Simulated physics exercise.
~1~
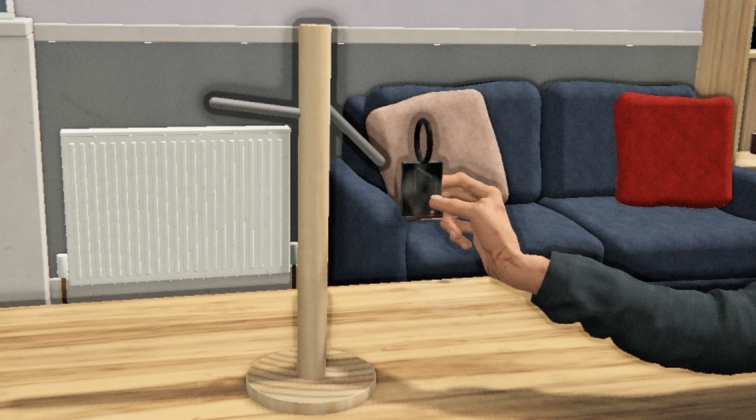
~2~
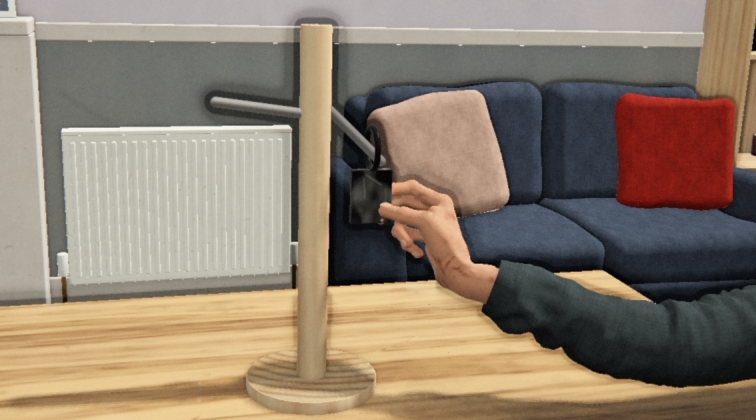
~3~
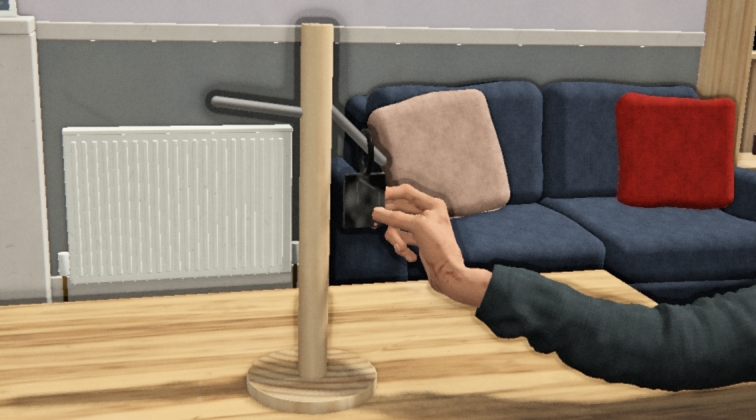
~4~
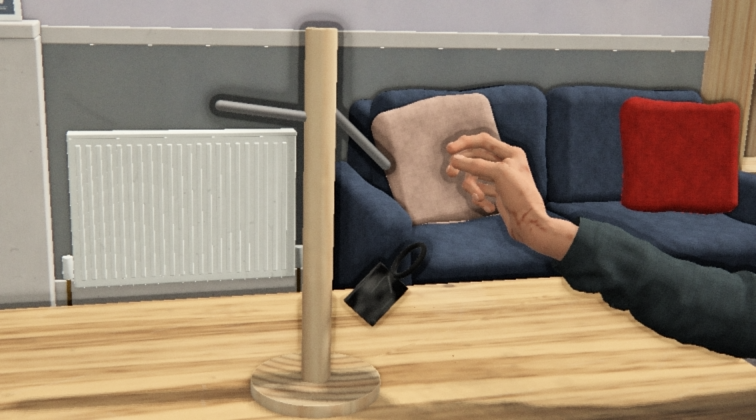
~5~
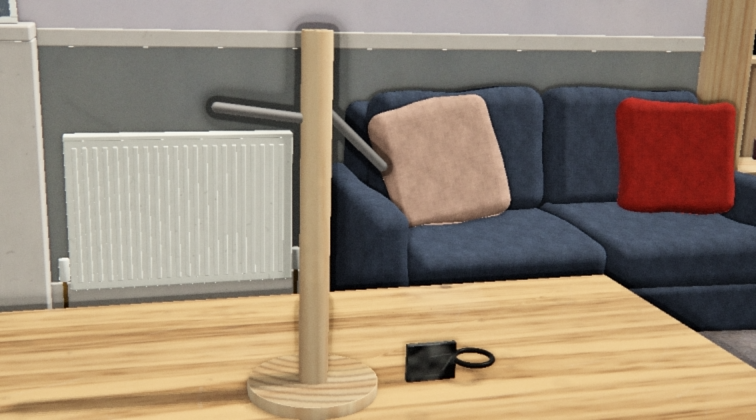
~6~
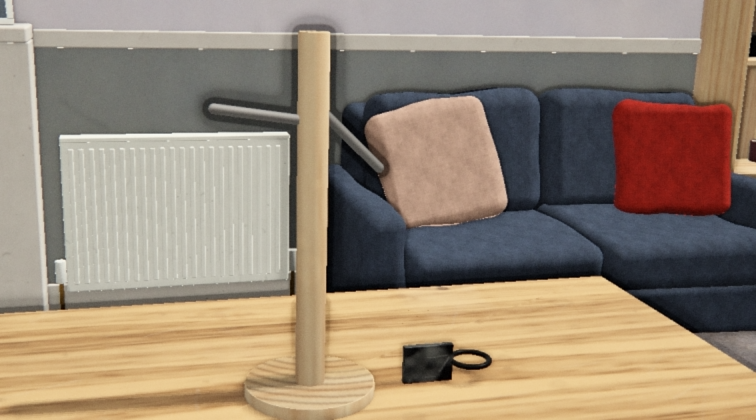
We see a hand carry a black tag with a loop leftward to a sloping peg on a wooden stand, then let go and draw back. The tag drops, turning as it falls, and ends up lying on the table beside the stand's base.
